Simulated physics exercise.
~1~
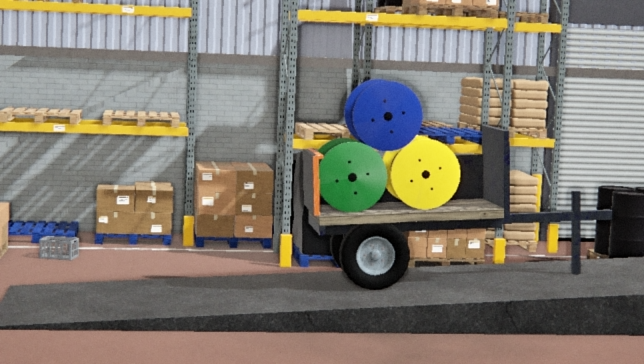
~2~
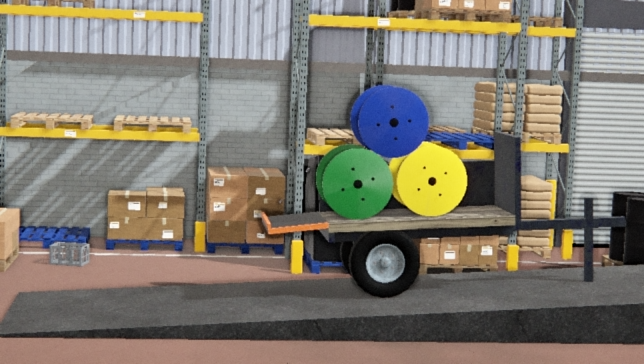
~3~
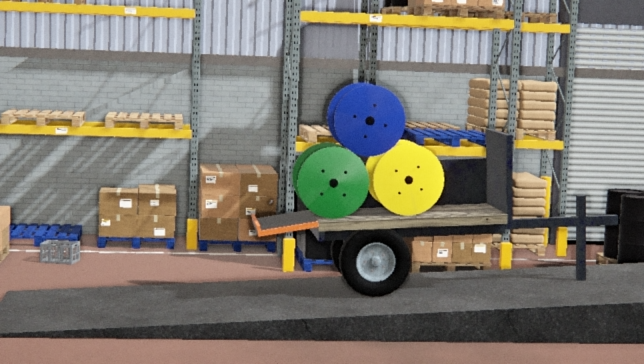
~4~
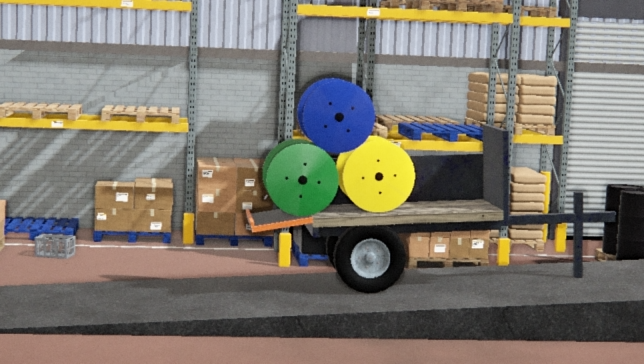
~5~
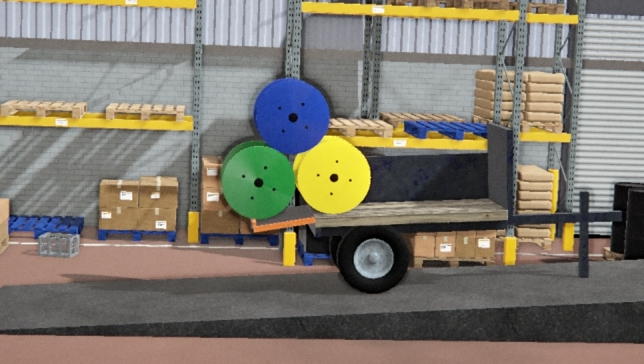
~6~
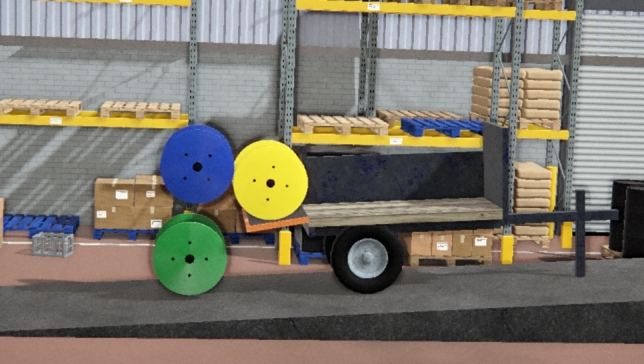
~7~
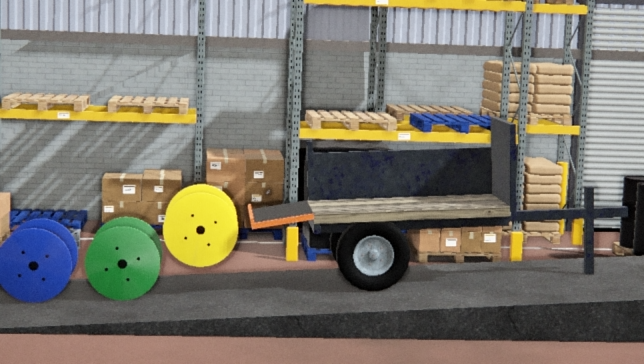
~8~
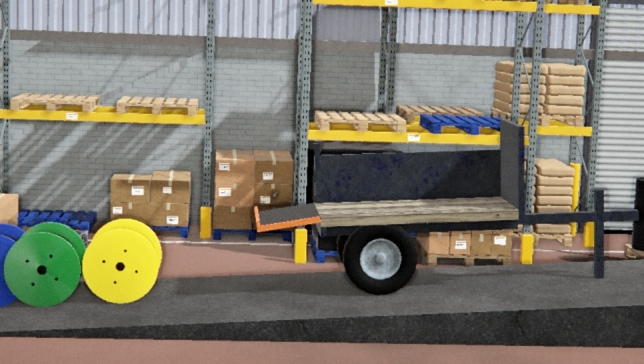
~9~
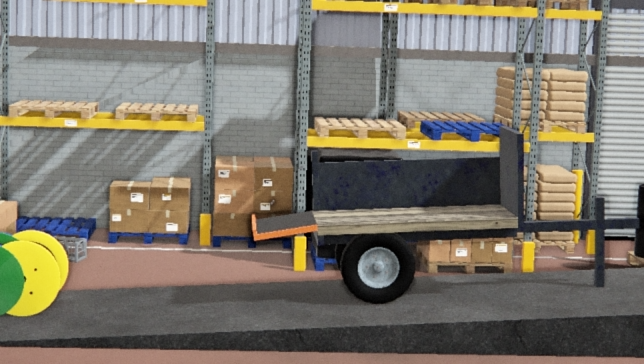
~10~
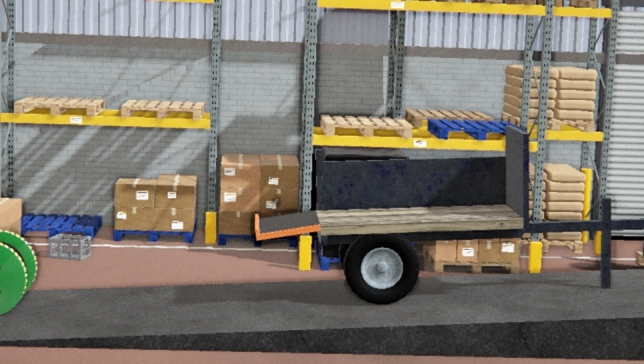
In this clip, a trailer's tailgate swings down and a stack of green, yellow and blue cable reels rolls left off the bed, dropping to the sloping ground and rolling away until only part of a green reel shows at the left edge, leaving the trailer empty.
